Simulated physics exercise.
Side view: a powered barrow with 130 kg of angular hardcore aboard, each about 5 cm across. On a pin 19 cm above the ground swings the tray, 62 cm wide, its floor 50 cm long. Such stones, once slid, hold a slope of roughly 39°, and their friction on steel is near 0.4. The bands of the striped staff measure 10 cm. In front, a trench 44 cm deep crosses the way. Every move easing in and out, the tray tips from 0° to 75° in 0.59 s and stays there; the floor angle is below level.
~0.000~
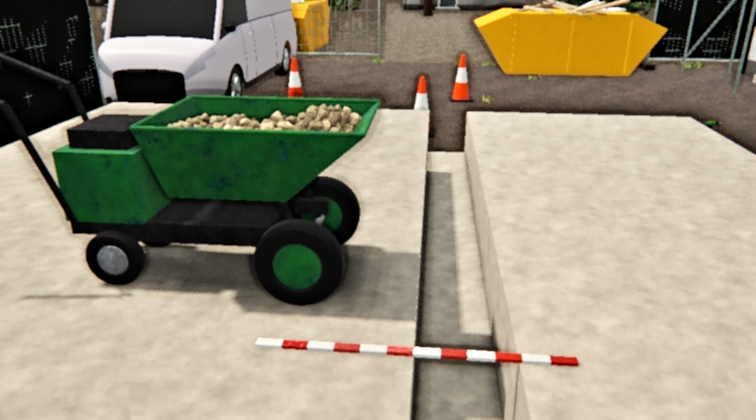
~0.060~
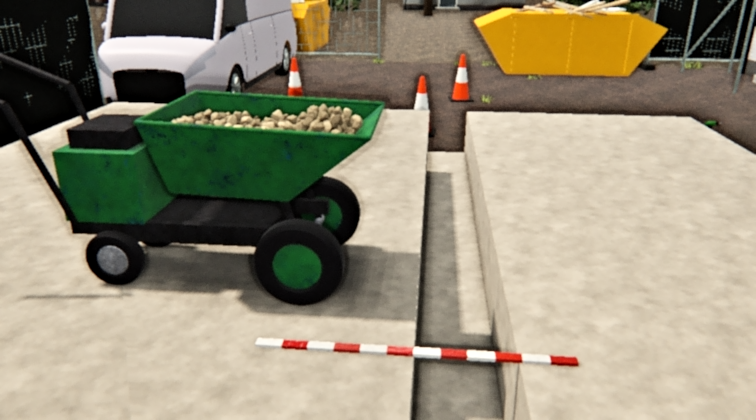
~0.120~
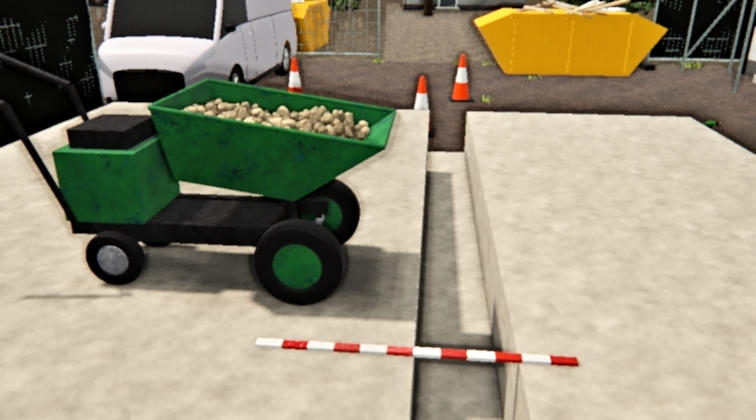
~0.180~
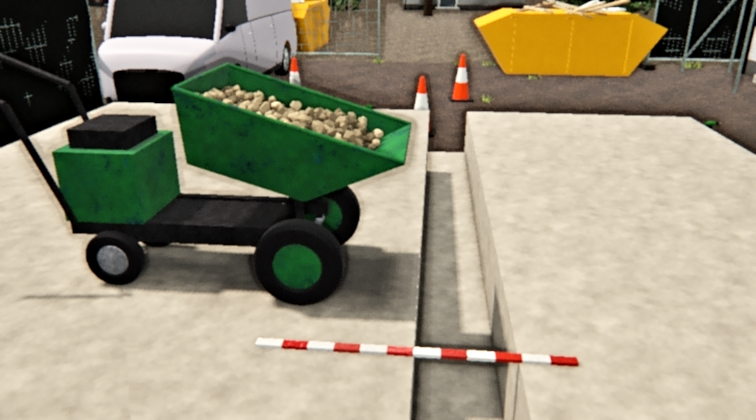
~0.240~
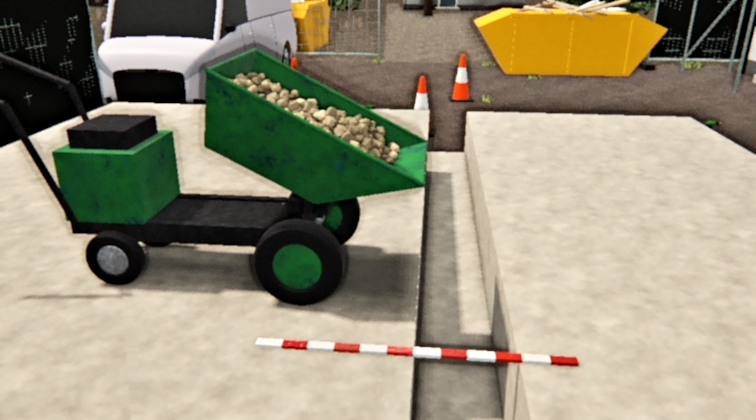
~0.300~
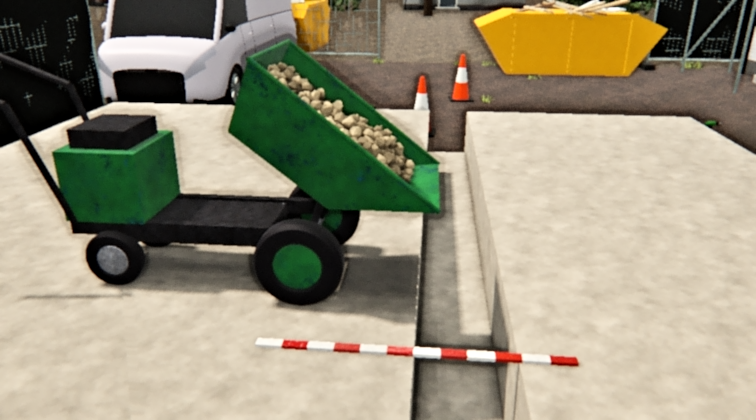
In this clip, a green powered barrow loaded with stones stands on a pale slab beside a narrow trench, and its tray steadily tilts, the left end rising and the right lip lowering, while its wheels stay in place.
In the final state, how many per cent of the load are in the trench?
About 74 per cent are in the trench in the final state.
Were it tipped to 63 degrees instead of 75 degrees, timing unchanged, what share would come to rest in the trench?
Roughly 65 per cent would end in the trench.
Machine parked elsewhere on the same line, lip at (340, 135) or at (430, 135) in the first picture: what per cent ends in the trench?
First place roughly 90%, second roughly 0%.
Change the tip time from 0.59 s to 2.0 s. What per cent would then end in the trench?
Then about 95 per cent.
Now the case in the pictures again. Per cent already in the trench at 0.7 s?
At that moment: Approx. 40 %.
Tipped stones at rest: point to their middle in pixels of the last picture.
About (478, 343).
After 0.4 s the floor is at 63°; 100 % in the tray; the foremost stones are at (443, 218).
After 0.7 s the floor is at 75°; 55 % in the tray, 40 % in the trench, 4 % past the trench; the foremost stones are at (523, 281).
After 1.0 s the floor is at 75°; 1 % in the tray, 73 % in the trench, 27 % past the trench; the foremost stones are at (703, 292).
After 3.0 s the floor is at 75°; 0 % in the tray, 74 % in the trench, 26 % past the trench; the foremost stones are past the picture's edge.
